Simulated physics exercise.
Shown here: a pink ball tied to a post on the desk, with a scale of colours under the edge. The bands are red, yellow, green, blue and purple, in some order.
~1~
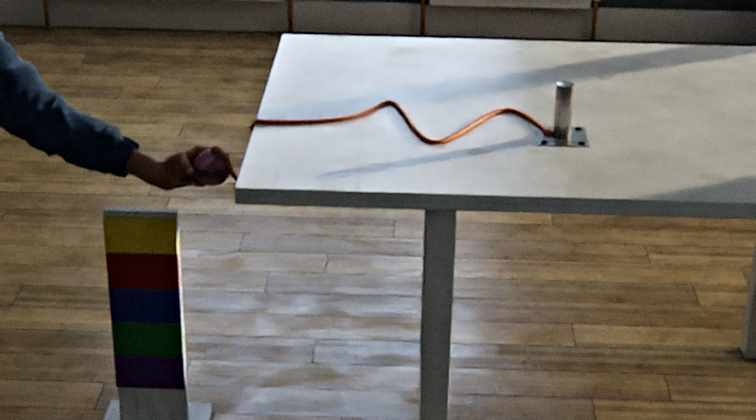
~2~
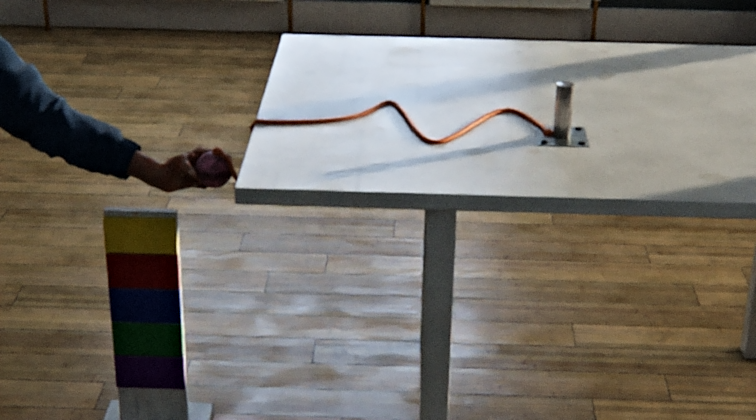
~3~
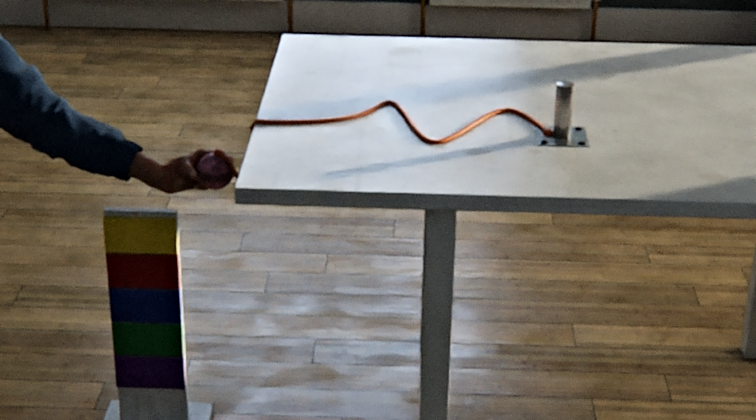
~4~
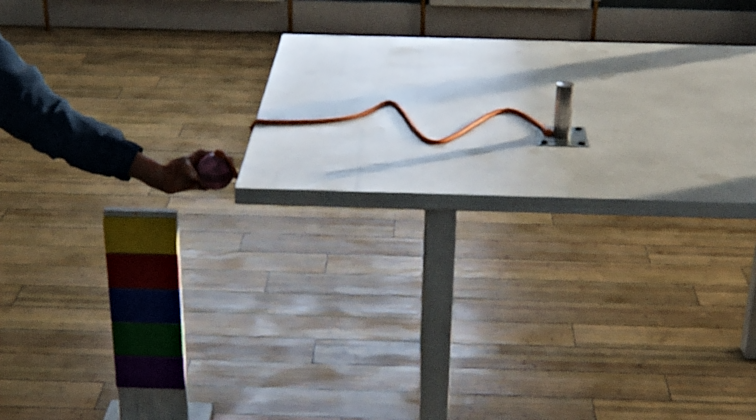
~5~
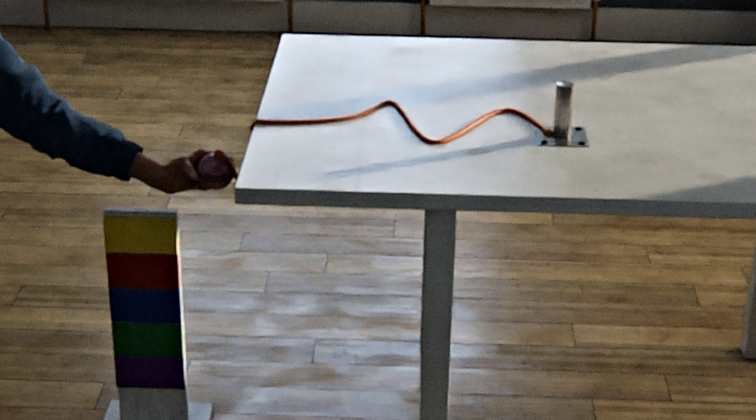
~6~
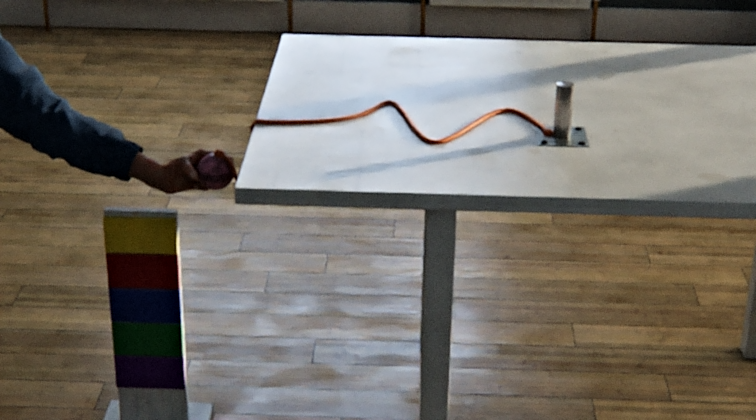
A hand holds a pink ball still beside a white table with an orange cord.
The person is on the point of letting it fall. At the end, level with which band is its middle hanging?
Level with purple.
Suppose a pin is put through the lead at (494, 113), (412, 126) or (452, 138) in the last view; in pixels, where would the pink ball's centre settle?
The pixel places are (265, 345), (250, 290) and (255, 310), one per try.
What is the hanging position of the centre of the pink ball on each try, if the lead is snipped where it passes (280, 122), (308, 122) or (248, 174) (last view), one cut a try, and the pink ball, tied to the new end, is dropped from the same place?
Roughly at (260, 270) for the first, (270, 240) for the second and (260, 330) for the third.
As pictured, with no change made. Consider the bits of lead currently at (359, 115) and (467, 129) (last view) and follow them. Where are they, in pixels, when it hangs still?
Result - first point (263, 178), second point (403, 126).
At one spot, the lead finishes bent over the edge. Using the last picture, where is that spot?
At (397, 106), roughly.
A little later, ball near (263, 361); level with green.
Next, ball near (264, 376); level with purple.
When it is over, ball near (270, 379); level with purple. At purple.
